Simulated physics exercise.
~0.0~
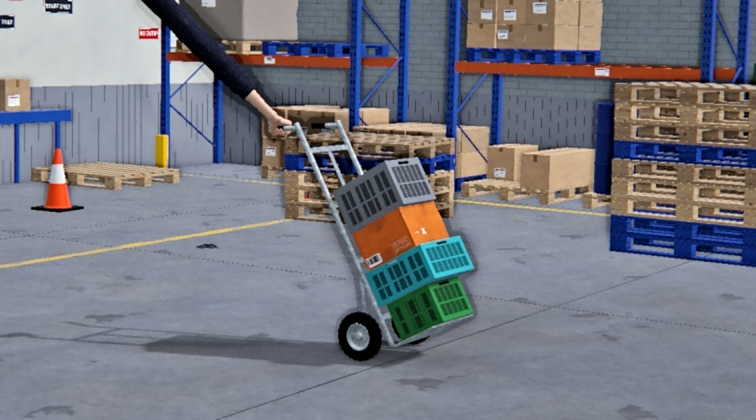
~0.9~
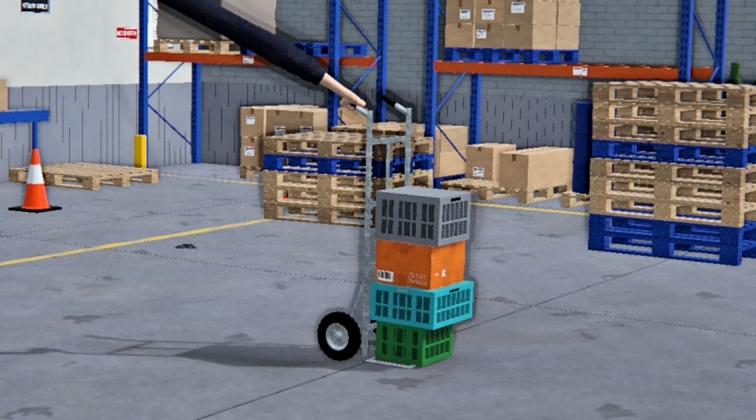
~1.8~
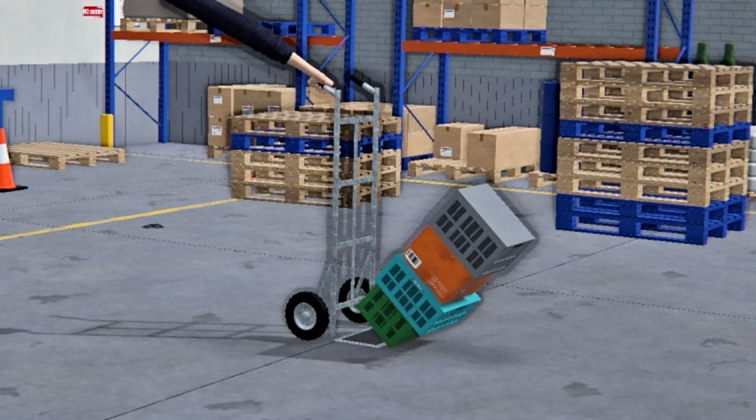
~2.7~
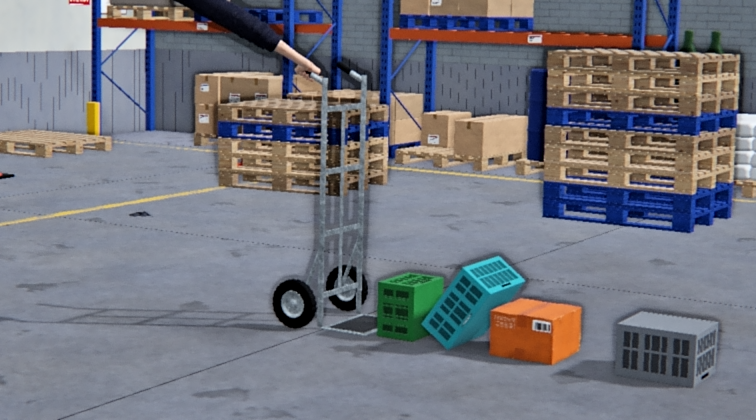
To begin with, a hand holds a two-wheeled hand truck tilted back in a warehouse, with a grey crate, an orange box, a turquoise crate and a green crate stacked on it. The arm swings the truck upright, and the stack stands straight for a moment. With the truck held still, the whole load then tips forward to the right, away from the frame. The pieces spill onto the floor. At the end, the green crate lies on its side by the plate, the turquoise one leans against it, and the orange box and grey crate rest farther right.
